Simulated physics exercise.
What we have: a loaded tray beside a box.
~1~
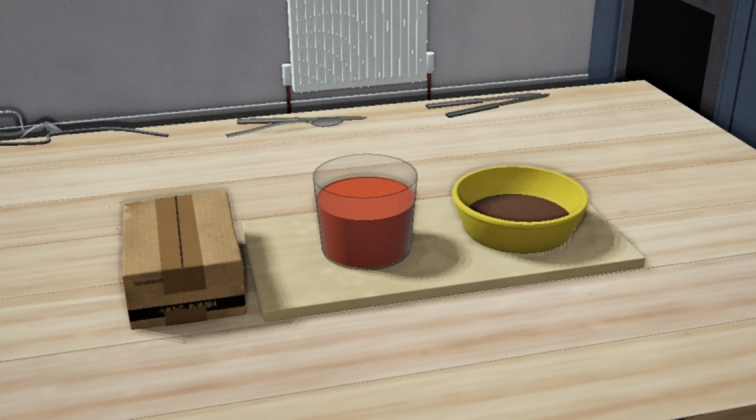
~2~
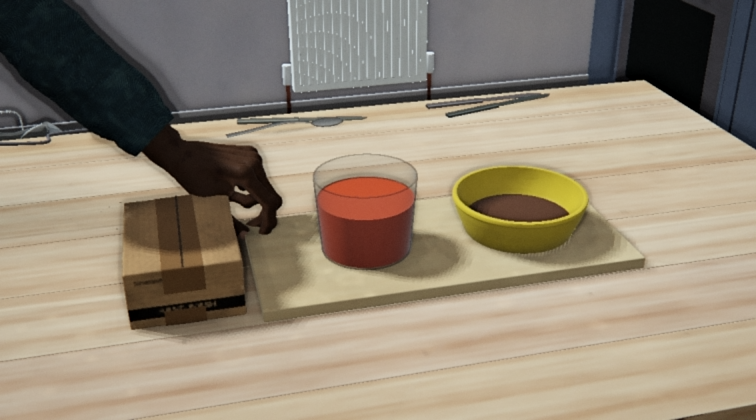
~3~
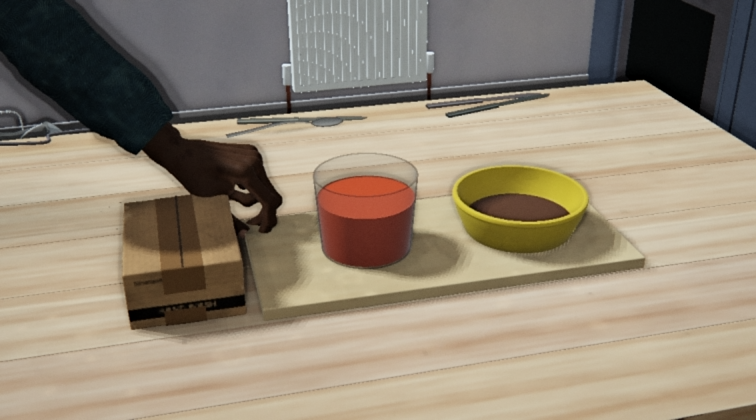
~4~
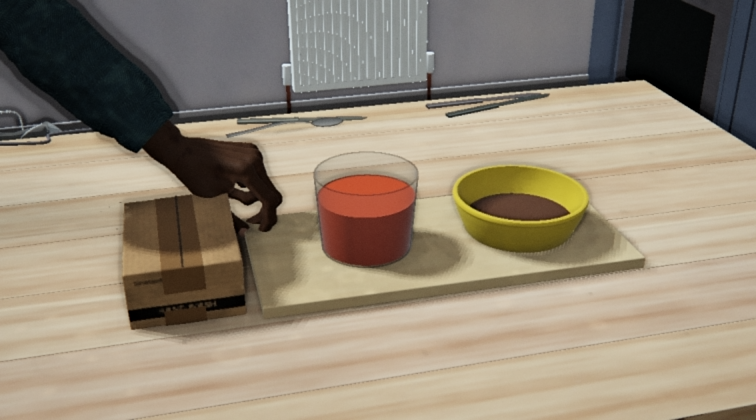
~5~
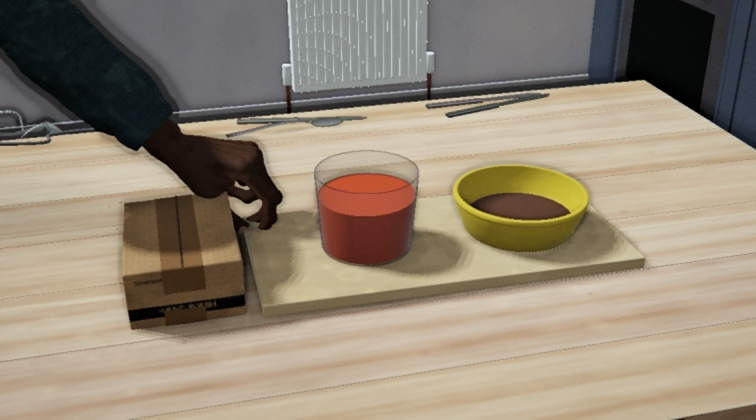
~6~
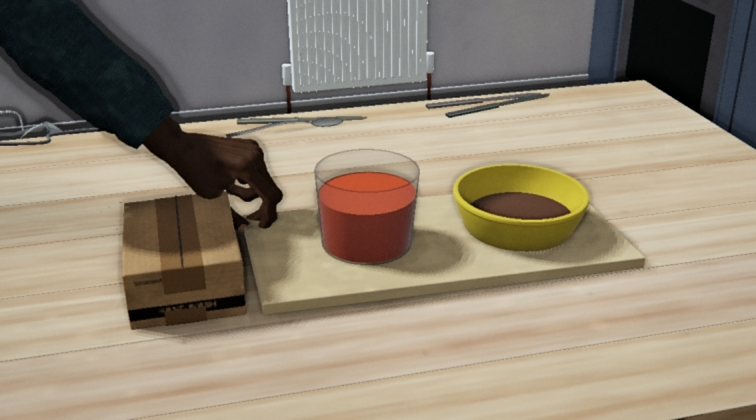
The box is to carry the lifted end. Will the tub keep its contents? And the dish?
The tub stays dry outside; the dish stays dry outside.
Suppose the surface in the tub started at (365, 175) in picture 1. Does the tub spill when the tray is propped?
Verdict: Spills.
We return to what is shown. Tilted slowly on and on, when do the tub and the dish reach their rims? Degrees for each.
Near 30°, then 35°.
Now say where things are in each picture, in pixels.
In the first frame, the tray lies flat; tub (366, 211) about two thirds full; dish (519, 208) about a quarter full; box (186, 296).
The second frame shows a hand takes the end of the tray; tub about two thirds full, surface at (366, 198); dish about a quarter full, surface at (518, 218).
In the third frame, the end has come up a little; tub (366, 209) about two thirds full; dish (519, 207) about a quarter full.
The fourth frame shows slope near 1°; tub about two thirds full, surface at (366, 196); dish about a quarter full, surface at (519, 216); box (186, 296).
The fifth frame shows the tray slopes by about 1°; tub (367, 207) about two thirds full; dish (519, 207) about a quarter full.
In the sixth frame, the end is rising; tub about two thirds full, surface at (367, 193); dish about a quarter full, surface at (519, 216); box (186, 296).
Soon after, the tray slopes by about 6°; tub, nothing has left it; dish, nothing has left it.
Later, the tray slopes by about 11°; tub, nothing has left it; dish, nothing has left it.
In the end, the tray slopes by about 10°, resting on the box; tub, nothing has left it; dish, nothing has left it.
